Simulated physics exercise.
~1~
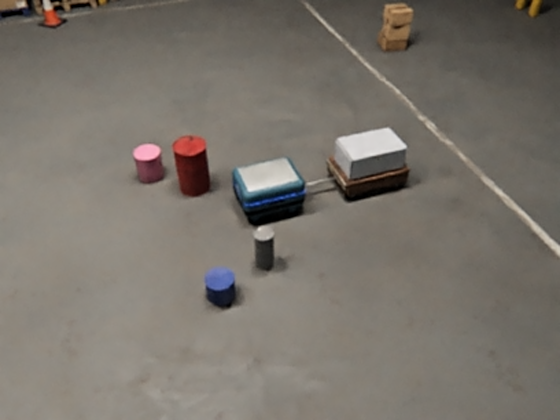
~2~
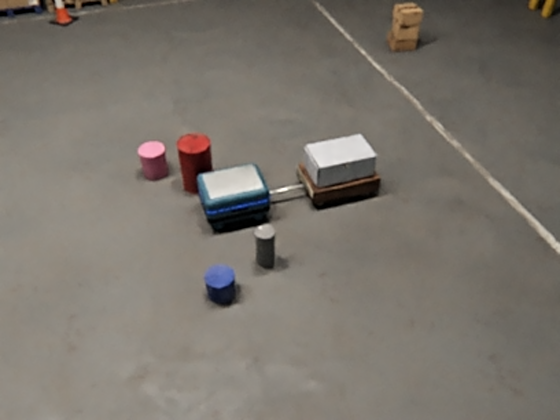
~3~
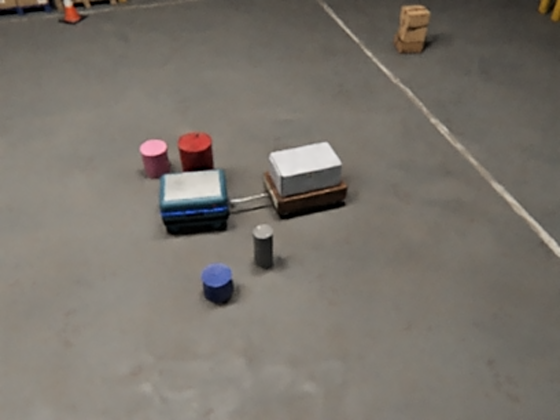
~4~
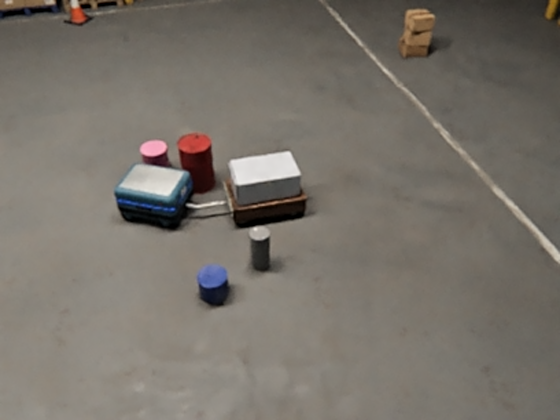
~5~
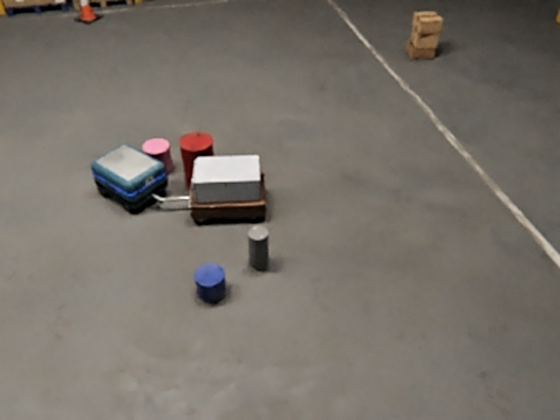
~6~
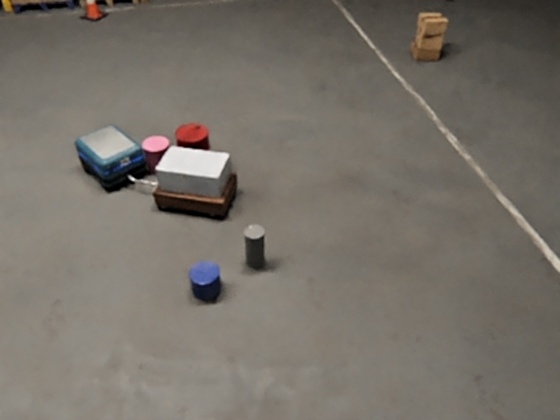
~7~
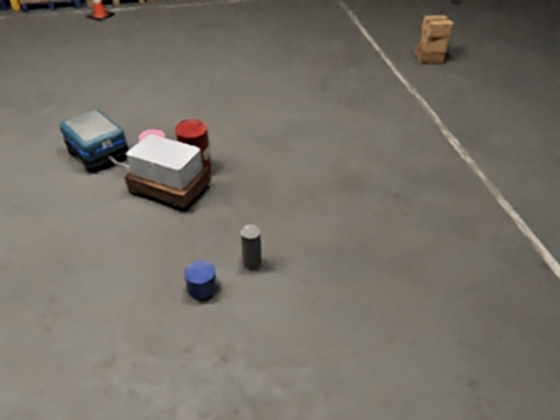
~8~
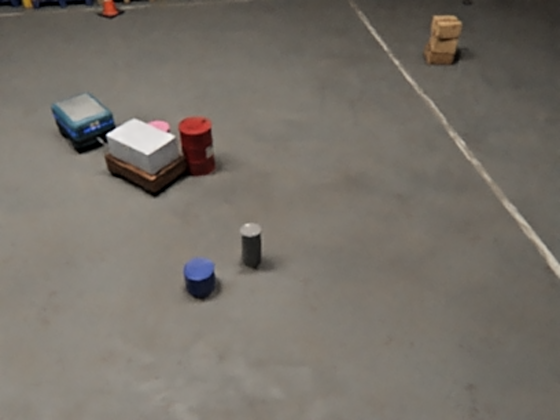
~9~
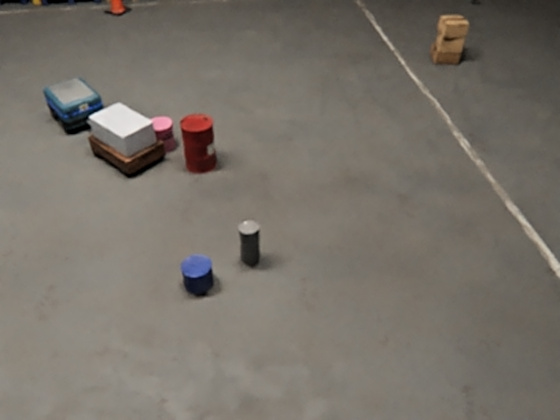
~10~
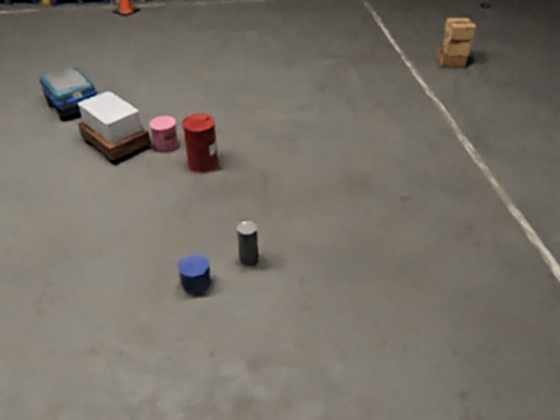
We see a small blue tug pull a cart carrying a white box leftward across a warehouse floor, then curve away toward the upper left, the cart nudging a red drum and a pink pail; both end slightly shifted but upright, while the blue pail and grey canister stay put.
